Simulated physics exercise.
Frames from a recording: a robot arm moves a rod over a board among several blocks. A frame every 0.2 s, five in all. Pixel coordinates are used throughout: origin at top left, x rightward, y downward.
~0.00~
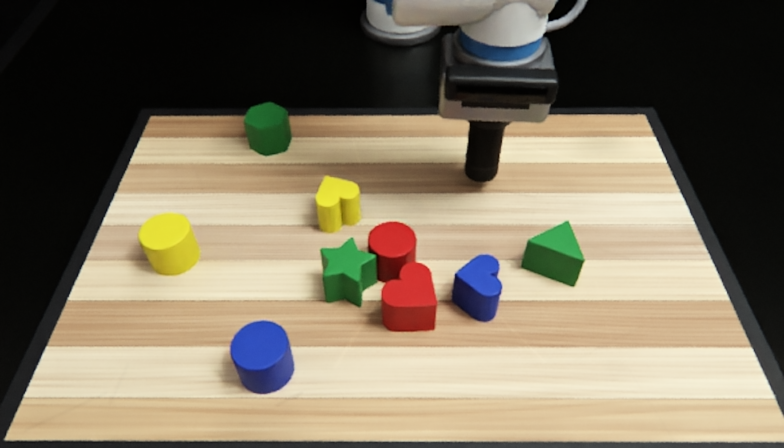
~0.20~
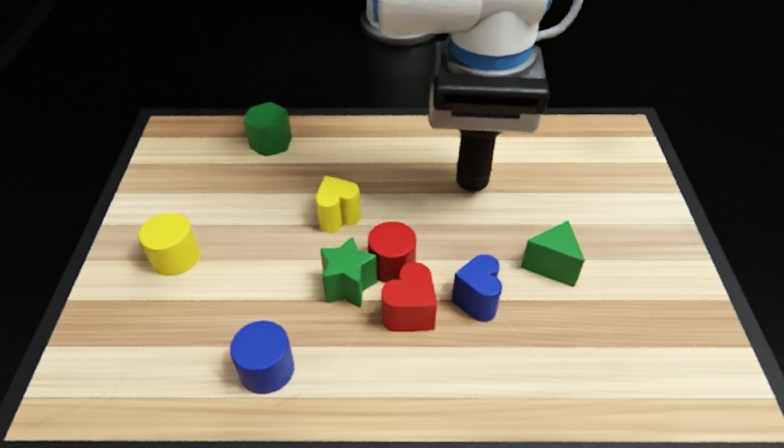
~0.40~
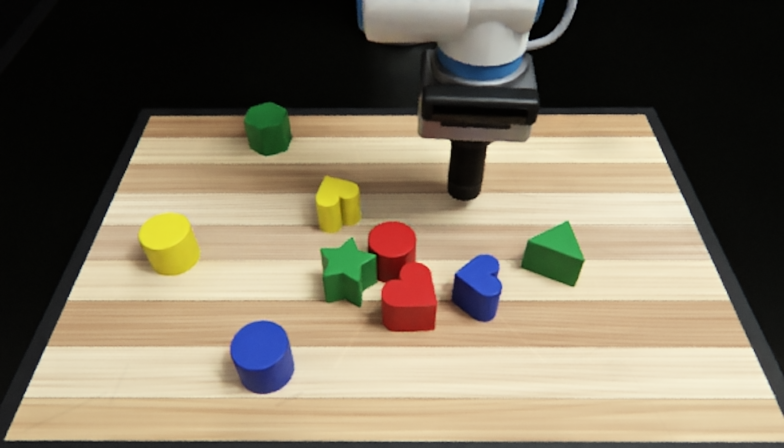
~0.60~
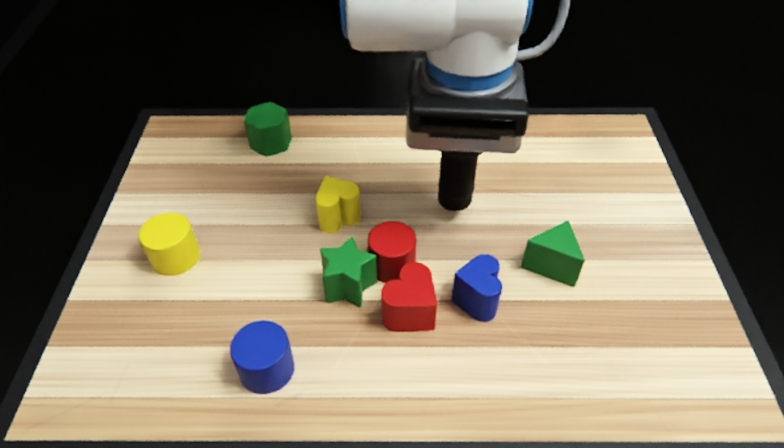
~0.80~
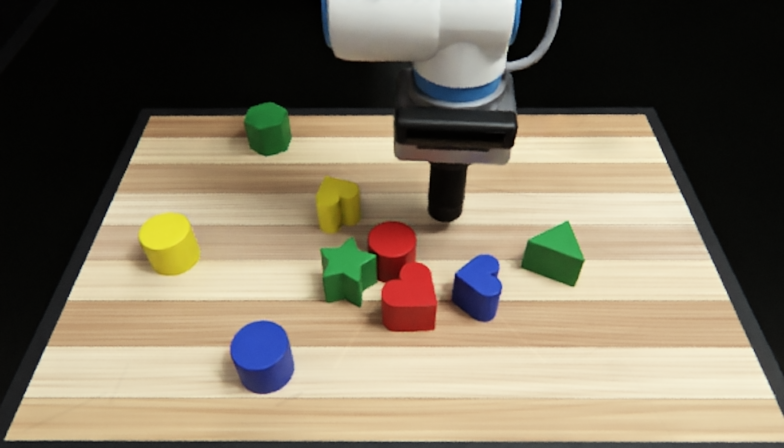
A robot arm holding a black rod moved slowly toward the viewer and slightly left over a wooden board, nearing the red round block, while the scattered red, green, blue and yellow blocks stayed still.
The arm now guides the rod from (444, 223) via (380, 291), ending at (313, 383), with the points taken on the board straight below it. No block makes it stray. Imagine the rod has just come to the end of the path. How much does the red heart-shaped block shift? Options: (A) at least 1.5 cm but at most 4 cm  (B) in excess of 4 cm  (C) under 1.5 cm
C
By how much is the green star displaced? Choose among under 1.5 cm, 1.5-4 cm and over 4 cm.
Offset: Above 4 cm.
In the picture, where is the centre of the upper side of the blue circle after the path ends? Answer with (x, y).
In the picture, it is at (209, 361).
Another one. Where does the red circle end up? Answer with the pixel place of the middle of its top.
The centre of its top face lies at (265, 336).
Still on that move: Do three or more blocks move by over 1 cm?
Going by the path, yes.
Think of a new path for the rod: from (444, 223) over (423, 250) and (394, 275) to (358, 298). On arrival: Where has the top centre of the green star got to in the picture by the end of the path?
Near (265, 286).
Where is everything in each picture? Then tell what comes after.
The first picture shows tip of the rod at (481, 172), middles of tops, blue circle at (259, 344), green star at (346, 259), red circle at (392, 238), red heart-shaped block at (411, 287).
The second picture shows rod at (473, 181), nothing pushed.
The third picture shows rod at (464, 190), nothing pushed.
The fourth picture shows rod at (455, 200), nothing pushed.
The fifth picture shows rod at (445, 211), blue circle at (259, 344), green star at (346, 259), red circle at (392, 238), red heart-shaped block at (411, 287).
The first path, step by step. One third of the way, rod at (400, 255); green star at (322, 271), turned 35° clockwise; red circle at (368, 264).
Two thirds of the way, rod at (357, 309); green star at (272, 288), turned 75° clockwise; red circle at (310, 309).
At the end, rod at (310, 372); blue circle at (209, 361); green star at (263, 288), turned 105° clockwise; red circle at (265, 336); red heart-shaped block unmoved.
